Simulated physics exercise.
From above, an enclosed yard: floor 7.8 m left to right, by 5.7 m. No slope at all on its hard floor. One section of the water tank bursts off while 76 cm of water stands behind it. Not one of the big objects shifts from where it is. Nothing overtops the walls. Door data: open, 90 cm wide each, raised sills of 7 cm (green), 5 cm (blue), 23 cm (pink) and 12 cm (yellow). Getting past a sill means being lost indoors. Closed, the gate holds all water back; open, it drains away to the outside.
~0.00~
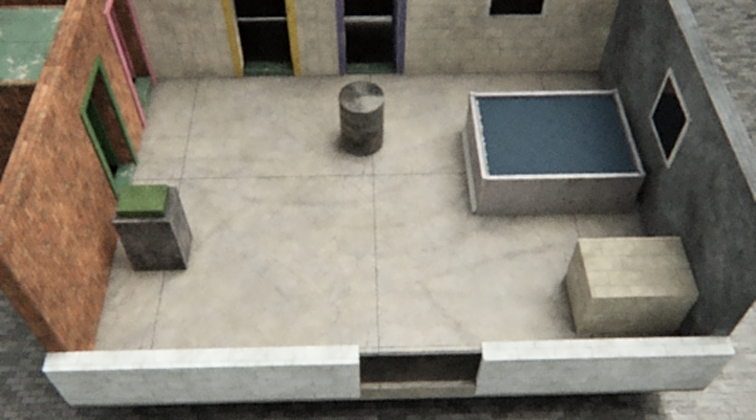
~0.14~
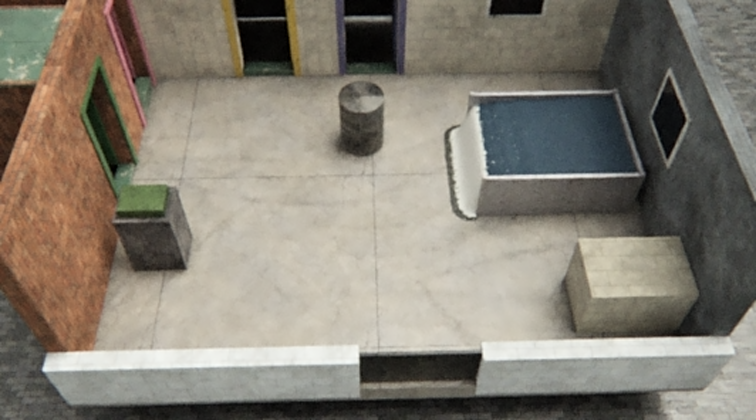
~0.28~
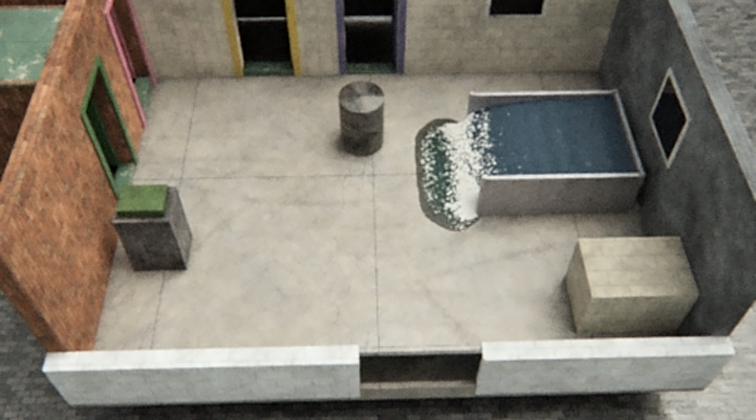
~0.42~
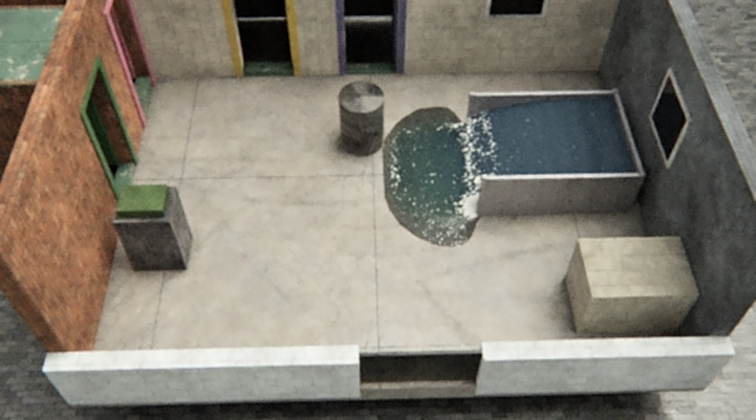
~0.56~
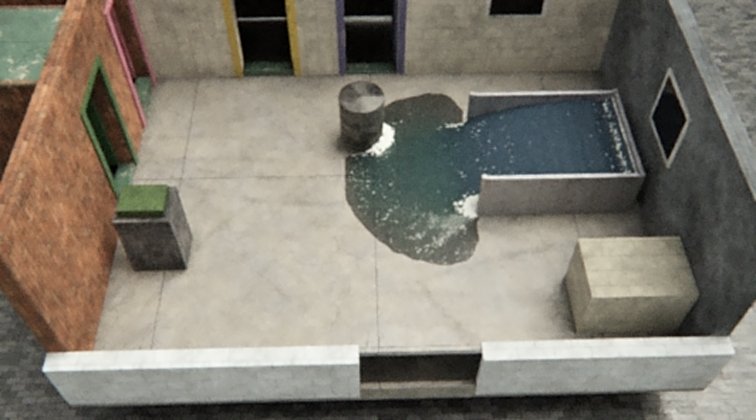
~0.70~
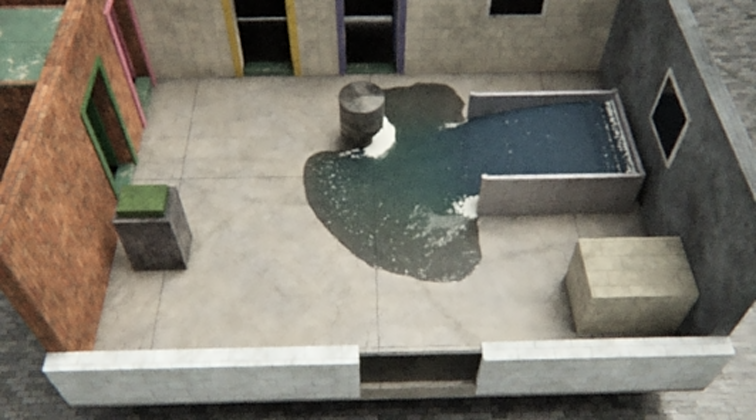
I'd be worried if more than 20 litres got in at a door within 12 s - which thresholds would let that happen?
Result: For the green door I'd say above the limit. For the blue door I'd say above the limit. For the pink door I'd say within the limit. For the yellow door I'd say within the limit.
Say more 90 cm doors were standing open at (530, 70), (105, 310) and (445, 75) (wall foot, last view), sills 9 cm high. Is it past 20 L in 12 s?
In that order: Short of it, beyond it, short of it.
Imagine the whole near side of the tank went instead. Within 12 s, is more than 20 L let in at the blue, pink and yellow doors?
Here's how it goes: Blue falls short, pink falls short, yellow falls short.
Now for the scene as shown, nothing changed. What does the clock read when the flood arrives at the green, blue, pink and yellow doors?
Arrival times: Green 1.4 seconds, blue 0.9 seconds, pink 2.2 seconds, yellow 1.4 seconds.
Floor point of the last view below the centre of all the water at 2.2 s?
It lies at roughly (391, 182) in pixels.
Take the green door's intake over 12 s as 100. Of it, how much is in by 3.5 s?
Some 65 in a hundred.
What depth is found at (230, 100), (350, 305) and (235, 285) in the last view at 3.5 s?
Depth readings in turn - 4, 2, 4 cm.
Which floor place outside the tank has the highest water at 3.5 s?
Around (163, 351).
After 1.4 s water covers 40 % of the floor and is deepest (42 cm) near (386, 154); green door not reached, blue door 12 cm at the sill, 2 L in, pink door not reached, yellow door 4 cm at the sill, 0 L in.
After 2.2 s water covers 65 % of the floor and is deepest (34 cm) near (386, 146); green door 16 cm at the sill, 49 L in, blue door 12 cm at the sill, 80 L in, pink door 1 cm at the sill, 0 L in, yellow door 9 cm at the sill, 0 L in.
After 3.5 s water covers 70 % of the floor and is deepest (35 cm) near (163, 351); green door 19 cm at the sill, 144 L in, blue door 13 cm at the sill, 193 L in, pink door 19 cm at the sill, 0 L in, yellow door 6 cm at the sill, 0 L in.
After 7.0 s water covers 85 % of the floor and is deepest (14 cm) near (317, 208); green door 9 cm at the sill, 222 L in, blue door 6 cm at the sill, 249 L in, pink door 10 cm at the sill, 0 L in, yellow door 8 cm at the sill, 0 L in.
After 12.0 s water covers 100 % of the floor and is deepest (13 cm) near (668, 351); green door 7 cm at the sill, 228 L in, blue door 6 cm at the sill, 271 L in, pink door 7 cm at the sill, 0 L in, yellow door 6 cm at the sill, 0 L in.
